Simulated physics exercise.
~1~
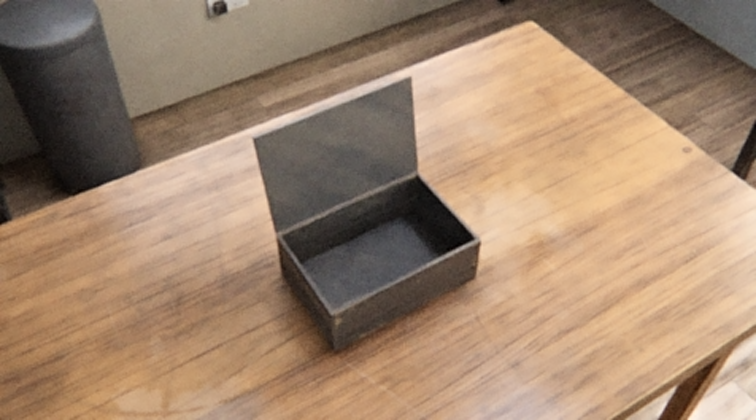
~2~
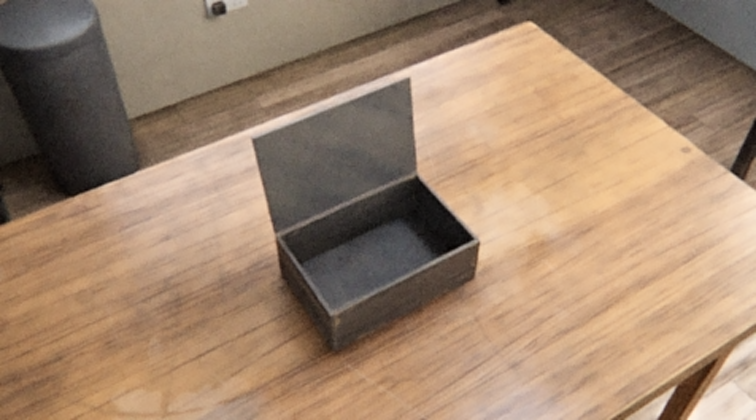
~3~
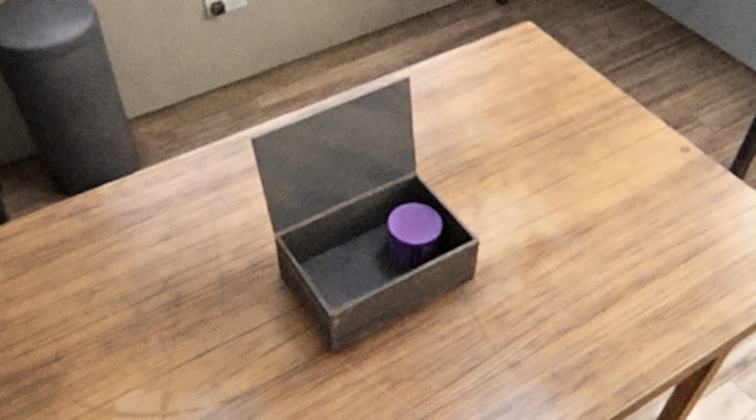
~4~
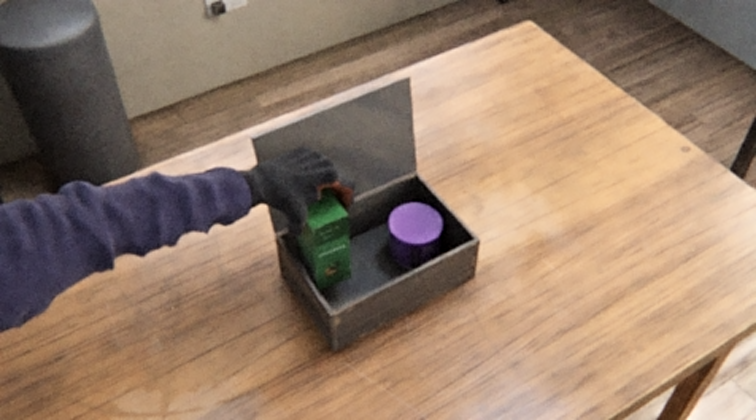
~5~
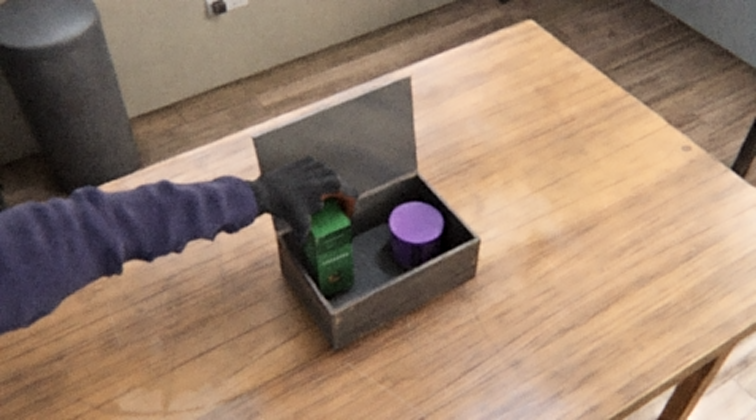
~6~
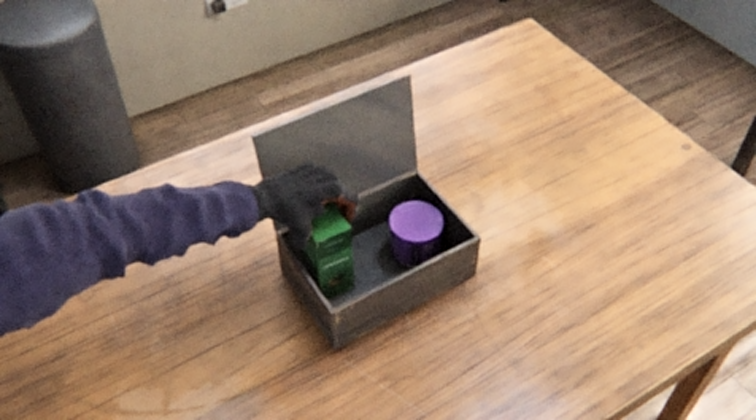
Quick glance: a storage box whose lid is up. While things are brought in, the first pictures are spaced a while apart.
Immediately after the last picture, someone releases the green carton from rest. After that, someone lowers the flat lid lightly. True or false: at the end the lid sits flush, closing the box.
False, a gap remains.
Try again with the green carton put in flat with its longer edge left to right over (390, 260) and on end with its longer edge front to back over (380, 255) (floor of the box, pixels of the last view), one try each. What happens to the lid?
On the first go the lid remains open a bit, and on the second go it settles shut.
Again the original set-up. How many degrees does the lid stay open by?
Lid angle from rim - close to 30°.
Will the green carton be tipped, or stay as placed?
Simply put, the green carton gets tilted.
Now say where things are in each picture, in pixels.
In the first picture, the last thing is not in view yet.
In the second picture, the last thing is not in view yet.
In the third picture, the last thing is not in view yet; purple tub (414, 237).
The fourth picture shows on its way; green carton (323, 239); purple tub (415, 237).
The fifth picture shows on its way; green carton (326, 247); purple tub (416, 236).
The sixth picture shows put in, still held; green carton (326, 251); purple tub (415, 235).
Then, 1.20 s later than the last frame, lid starting down.
Then, 1.70 s later than the last frame, lid 61° above the rim.
Then, 2.40 s later than the last frame, lid 38° above the rim; green carton tilted by 25° near (336, 264).
When it is over, lid 28° above the rim; lying over in the box, green carton; purple tub as before. End places, in pixels of the last picture, green carton near (343, 273).
